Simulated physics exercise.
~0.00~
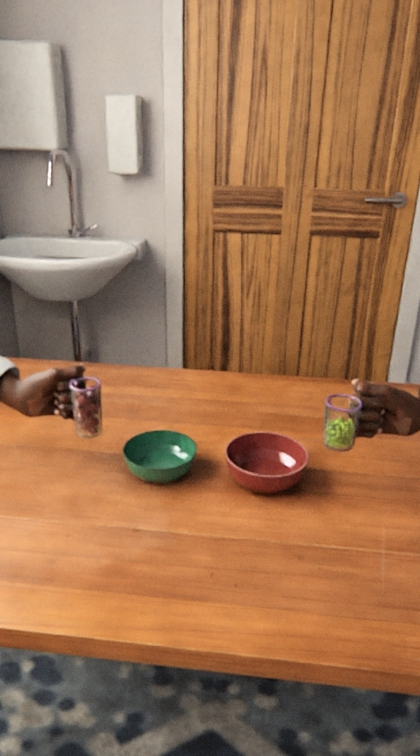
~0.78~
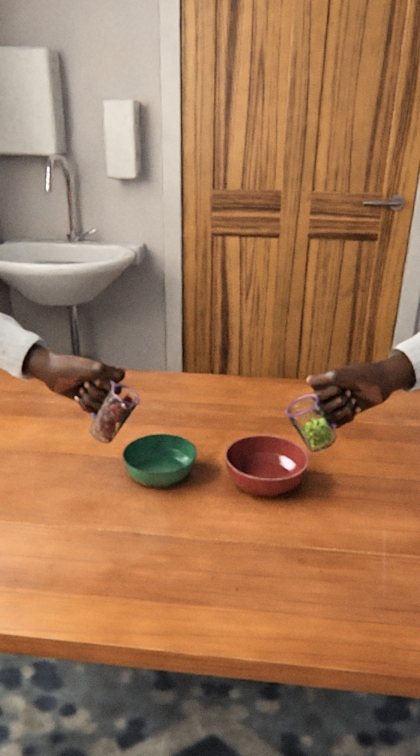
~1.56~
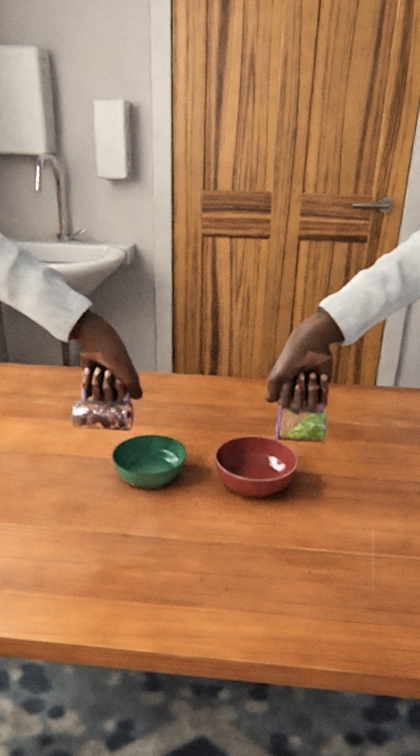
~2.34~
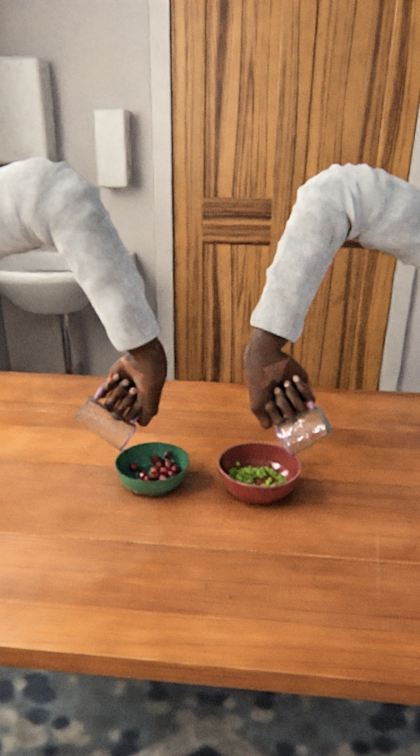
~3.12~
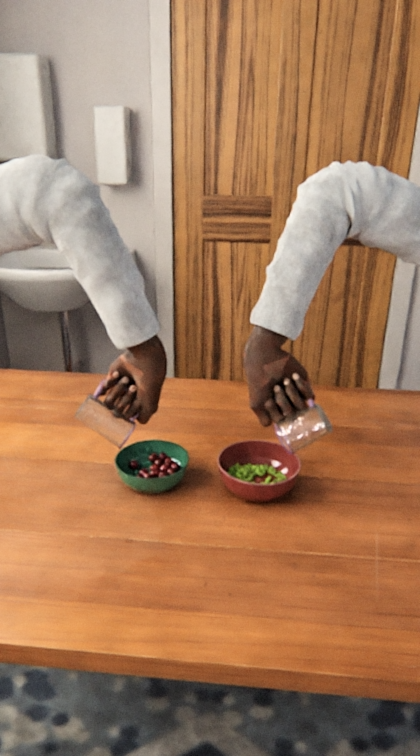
Two hands tipping clear cups over a wooden table, emptying red pieces into a green bowl and green pieces into a red bowl.
